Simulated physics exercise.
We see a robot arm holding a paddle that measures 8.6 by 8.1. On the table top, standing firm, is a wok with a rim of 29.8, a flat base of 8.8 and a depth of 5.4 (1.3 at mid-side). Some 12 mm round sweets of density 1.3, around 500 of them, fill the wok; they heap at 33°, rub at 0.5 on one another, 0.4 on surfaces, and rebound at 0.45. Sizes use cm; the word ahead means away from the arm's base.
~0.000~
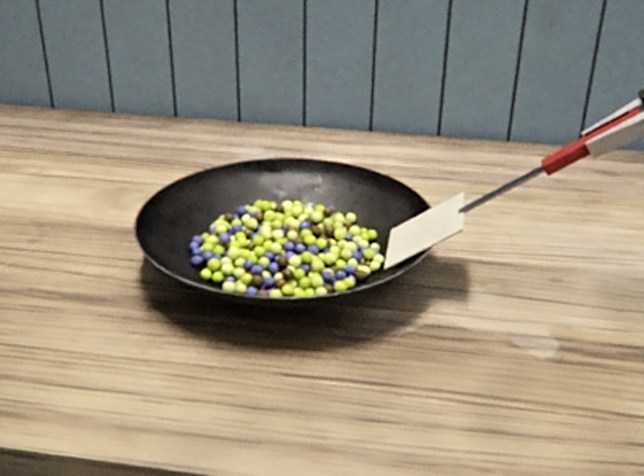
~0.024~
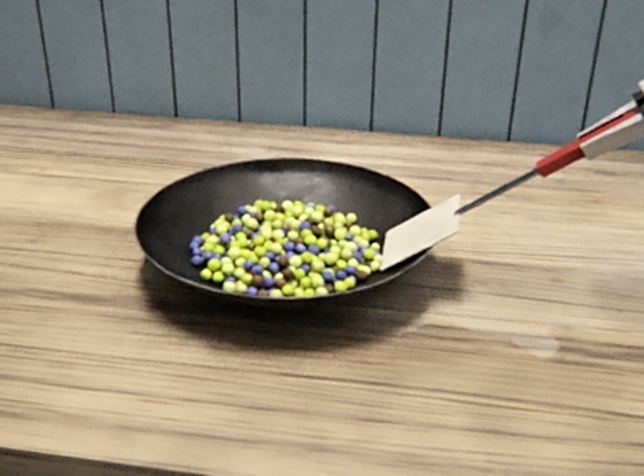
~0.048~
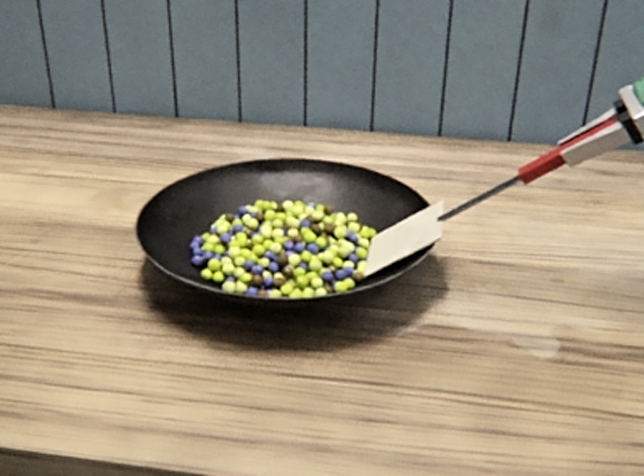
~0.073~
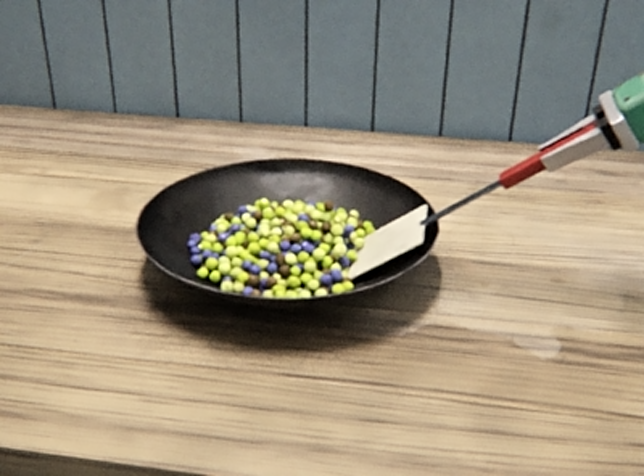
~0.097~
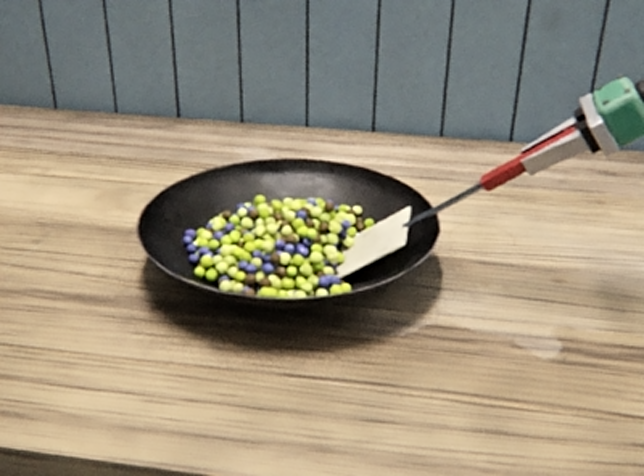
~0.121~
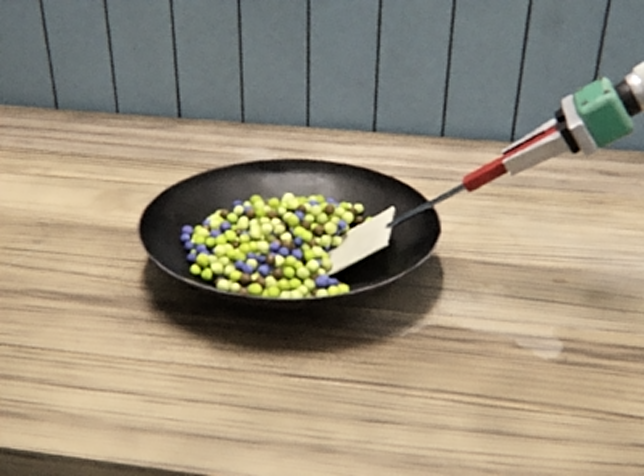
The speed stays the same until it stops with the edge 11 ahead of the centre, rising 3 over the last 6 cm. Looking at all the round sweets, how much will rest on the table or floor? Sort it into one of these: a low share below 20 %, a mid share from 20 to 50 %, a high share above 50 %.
A mid share, from 20 to 50 %.
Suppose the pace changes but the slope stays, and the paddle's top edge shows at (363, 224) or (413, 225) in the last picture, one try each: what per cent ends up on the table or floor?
First try around 35 %, second try around 25 %.
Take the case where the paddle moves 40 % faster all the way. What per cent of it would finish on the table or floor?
Around 35 per cent would finish on the table or floor.
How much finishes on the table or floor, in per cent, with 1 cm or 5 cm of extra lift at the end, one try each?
Close to 25 and 25 percent respectively.
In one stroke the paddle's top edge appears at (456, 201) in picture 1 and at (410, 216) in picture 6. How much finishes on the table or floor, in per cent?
Around 20 per cent finishes on the table or floor.
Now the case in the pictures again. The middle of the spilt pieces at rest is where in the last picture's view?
(56, 238).
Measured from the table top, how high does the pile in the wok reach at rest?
Near 5.0 centimetres high.
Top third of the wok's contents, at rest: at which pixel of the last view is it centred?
(223, 237).
By 0.19 s, sloping 36°, highest piece 6 above the table; 494 in the wok, 1 on the blade or in flight.
By 0.26 s, sloping 36°, highest piece 7 above the table; 493 in the wok, 1 on the table or floor, 1 on the blade or in flight.
By 0.50 s, sloping 36°, highest piece 6 above the table; 354 in the wok, 111 on the table or floor, 30 on the blade or in flight.
By 1.55 s, sloping 36°, highest piece 5 above the table; 354 in the wok, 141 on the table or floor.
Final count, 354 in the wok, 141 on the table or floor. That is 28 % on the table or floor.
